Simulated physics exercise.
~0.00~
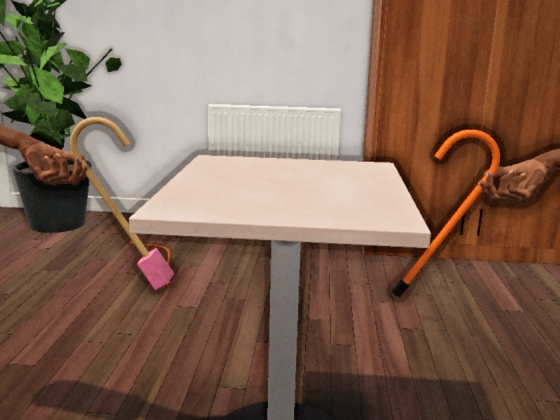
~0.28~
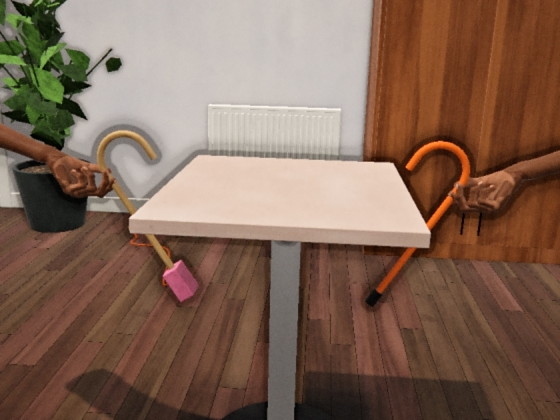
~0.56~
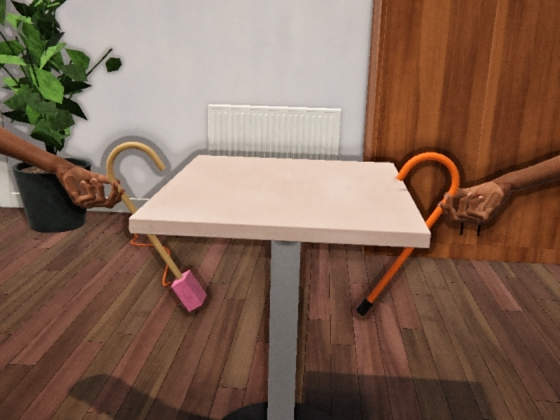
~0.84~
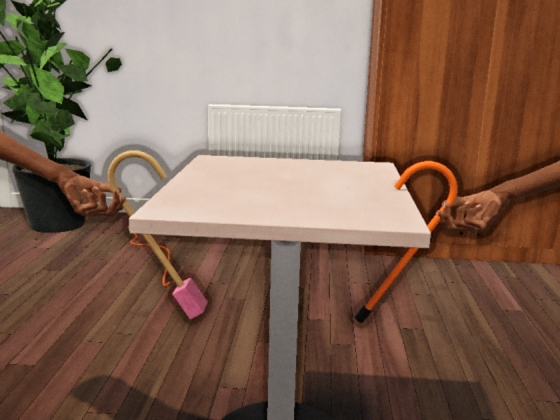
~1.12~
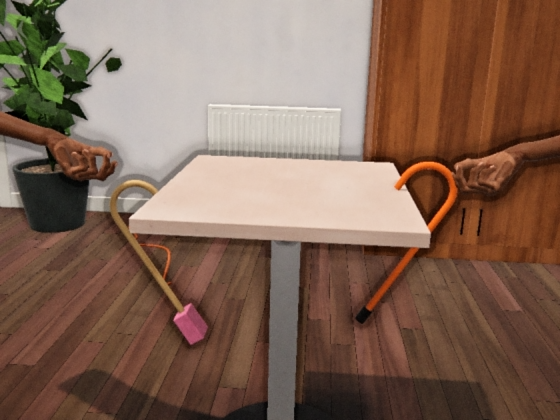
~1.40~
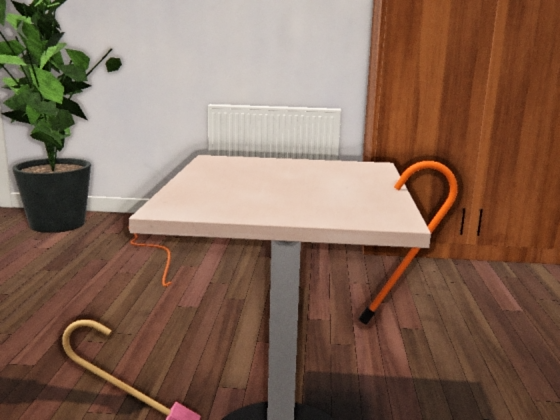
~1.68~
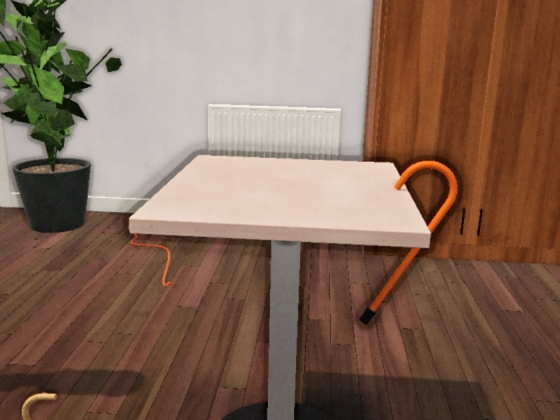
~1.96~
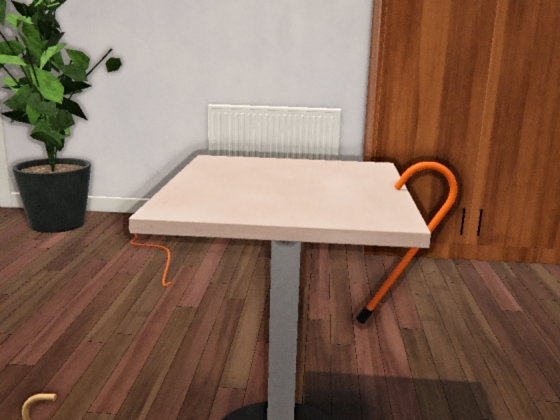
A pink brush with a crooked tan handle and an orange cane are carried by two hands toward opposite sides of a pale table. The brush moves right and down to the left edge, while the cane moves left until its crook rests over the right edge. Both hands let go and draw back. The orange cane stays hooked on the tabletop, but the brush slips down, tilting as it drops to the floor. It slides toward the lower left until only its curved handle end shows, while the cane hangs still.
